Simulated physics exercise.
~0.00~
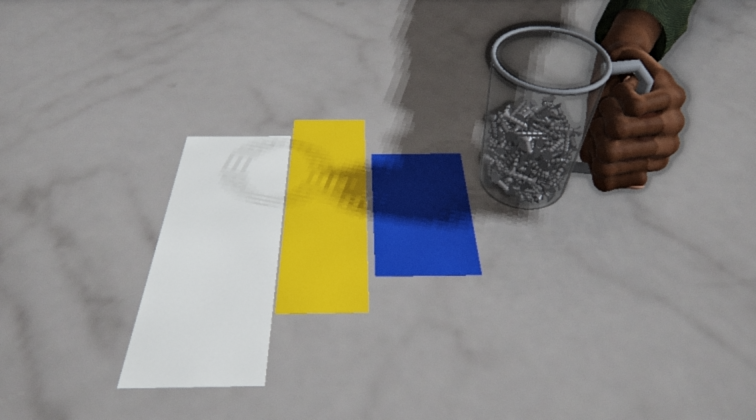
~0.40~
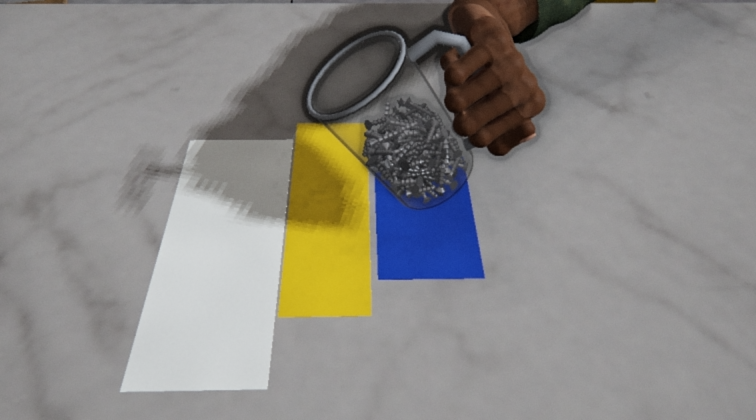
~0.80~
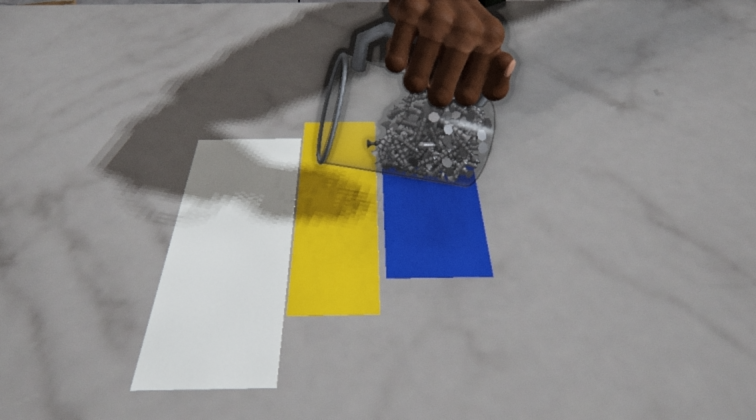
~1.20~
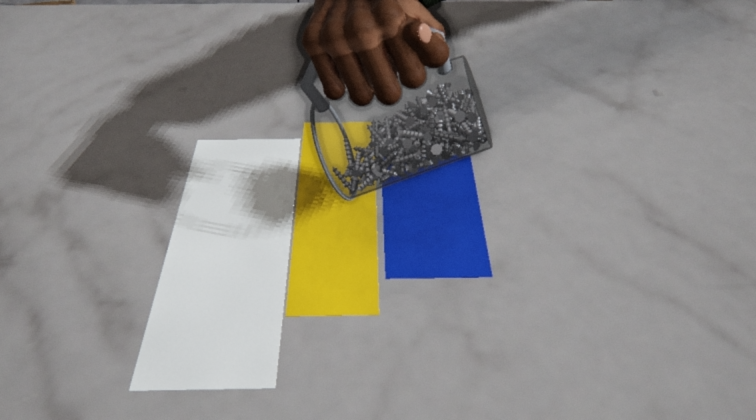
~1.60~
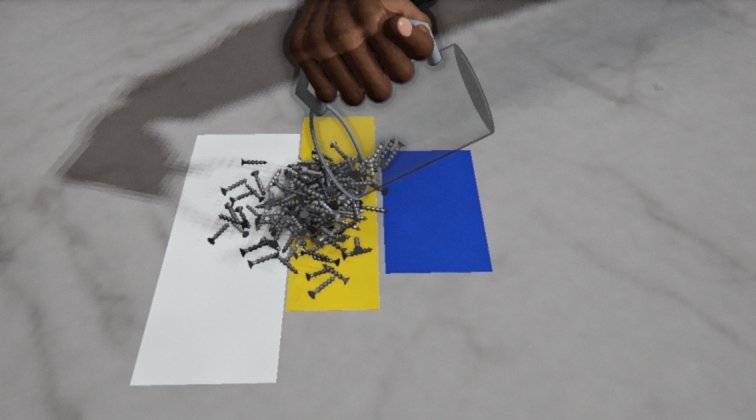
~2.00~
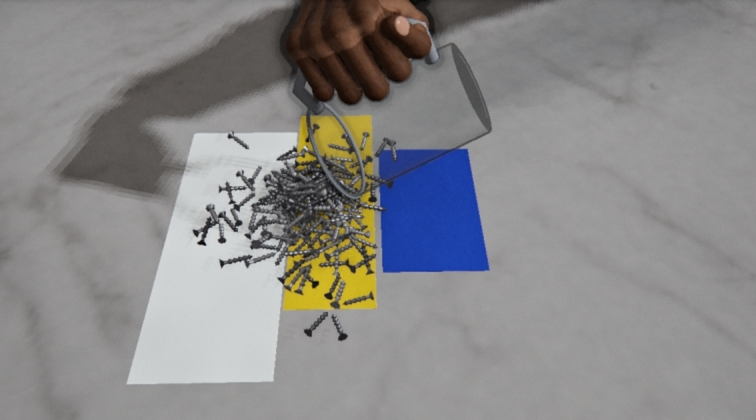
On a marble surface, a hand tips a clear cup leftward, spilling steel screws mostly across yellow and white paper mats.
